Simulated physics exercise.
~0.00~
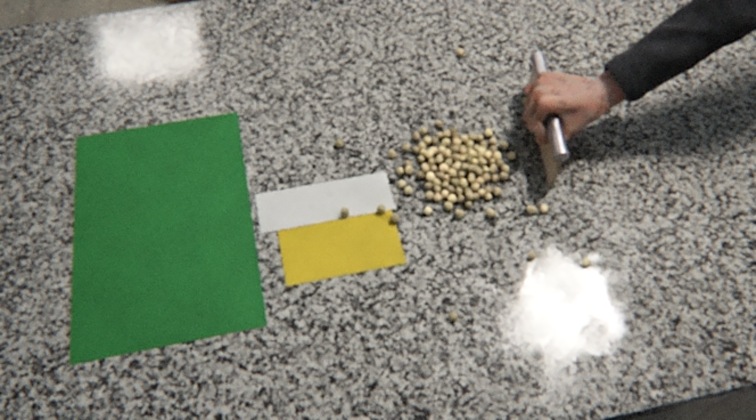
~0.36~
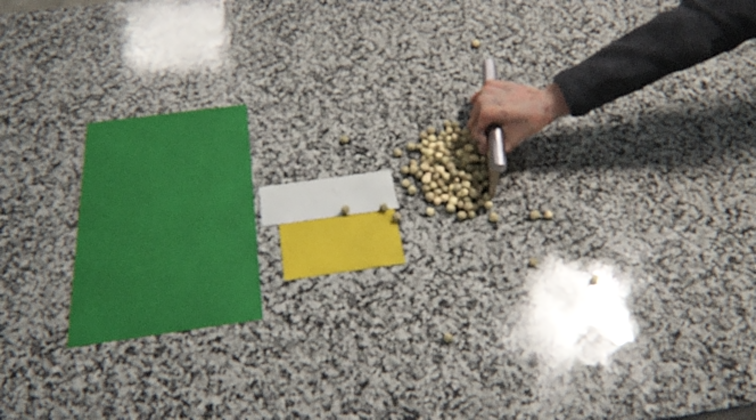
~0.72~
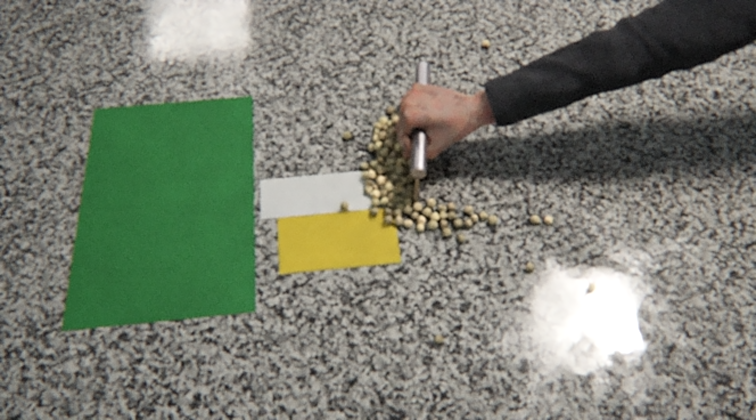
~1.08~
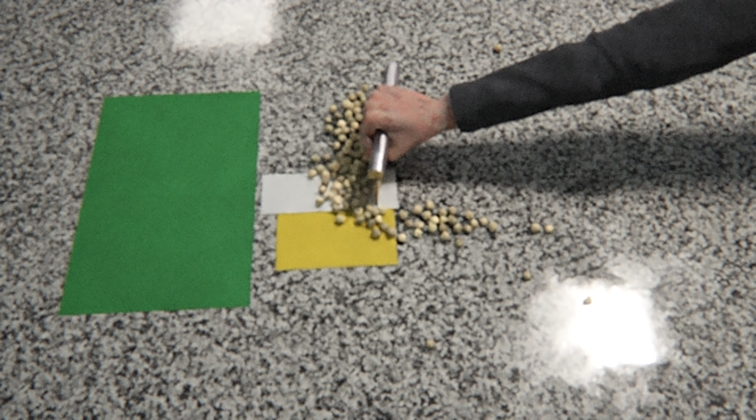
On a speckled grey stone surface seen from above at an angle, a loose pile of small, round, pale nuts lies right of centre. A large green mat lies flat at the left, with a smaller white mat and a yellow one below it between the green mat and the pile. From the right, a hand in a dark sleeve holds a scraper upright beside the nuts. It pushes leftward into the pile, bunching the nuts and driving some onto the white and yellow mats. At the end, the blade is over the white mat, stragglers trail to the right, and the green mat remains clear.
